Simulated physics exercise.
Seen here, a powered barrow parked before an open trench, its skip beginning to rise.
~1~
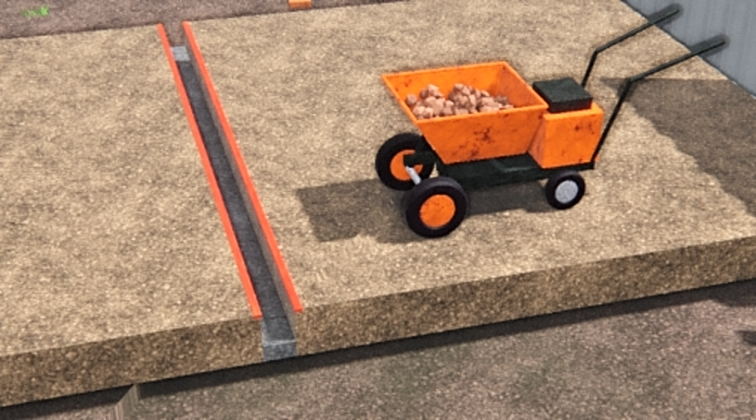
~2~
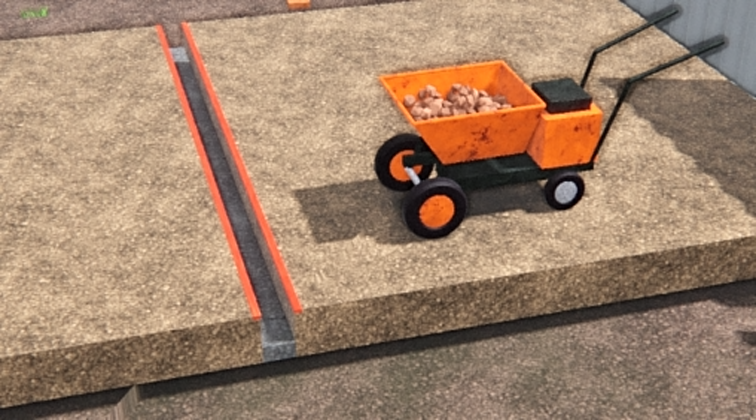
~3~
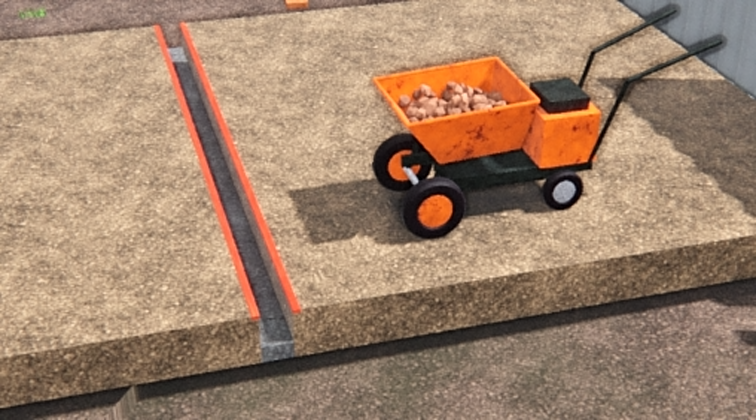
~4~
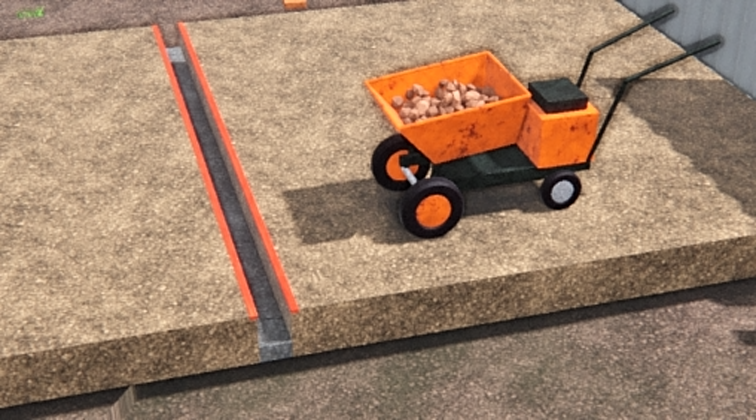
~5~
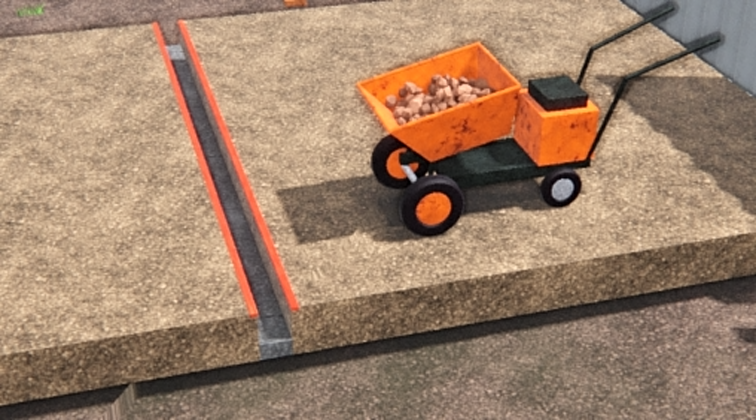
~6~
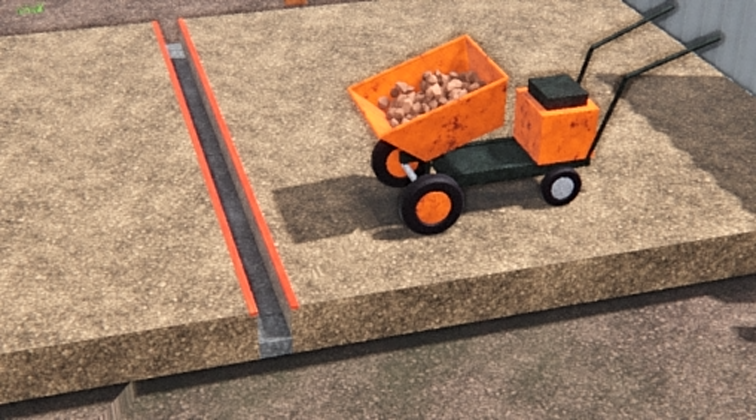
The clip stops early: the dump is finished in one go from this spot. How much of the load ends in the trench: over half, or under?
Between the edges lies less than half of the load.
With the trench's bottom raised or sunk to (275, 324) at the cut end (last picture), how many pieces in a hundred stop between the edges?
About 30 per cent.
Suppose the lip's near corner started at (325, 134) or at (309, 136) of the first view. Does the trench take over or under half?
First less than half, then the smaller part.
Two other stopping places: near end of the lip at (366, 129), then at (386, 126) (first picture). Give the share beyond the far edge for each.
First some 10, then 0 per cent.
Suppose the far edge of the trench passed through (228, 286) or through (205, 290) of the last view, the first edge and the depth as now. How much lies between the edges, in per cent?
Near 30 % and 30 %.
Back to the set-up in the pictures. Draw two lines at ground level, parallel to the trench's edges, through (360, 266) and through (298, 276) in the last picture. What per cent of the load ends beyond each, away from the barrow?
First some 90, then 40 per cent.
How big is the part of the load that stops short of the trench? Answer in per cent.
Some 60 per cent.
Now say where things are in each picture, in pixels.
Lip of the skip at (416, 123), level; top of the load at (471, 108), lumps of rubble; first edge of the trench at (287, 280); far edge at (248, 286), the trench under half as wide as the skip, and about as deep as wide, in the first picture.
Lip of the skip at (414, 124), level; top of the load at (469, 108), in the second picture.
Lip of the skip at (407, 126), tipped barely; top of the load at (464, 106), in the third picture.
Lip of the skip at (398, 129), tipped a little; top of the load at (473, 104), in the fourth picture.
Lip of the skip at (390, 131), tipped a little; top of the load at (466, 98), in the fifth picture.
Lip of the skip at (380, 137), tipped clearly; top of the load at (467, 87); first edge of the trench at (284, 277); far edge at (244, 284), in the sixth picture.
Soon after the last picture, skip tipped steeply; all in the skip.
A little later, skip tipped right over; most in the skip; a small part short of the trench; a stray few falling.
Later still, skip tipped right over; about a quarter in the skip; about half short of the trench; about a quarter in or heaped over the trench; a stray few beyond it.
By the end, skip tipped right over; a small part in the skip; about two thirds short of the trench; about a third in or heaped over the trench; a stray few beyond it.
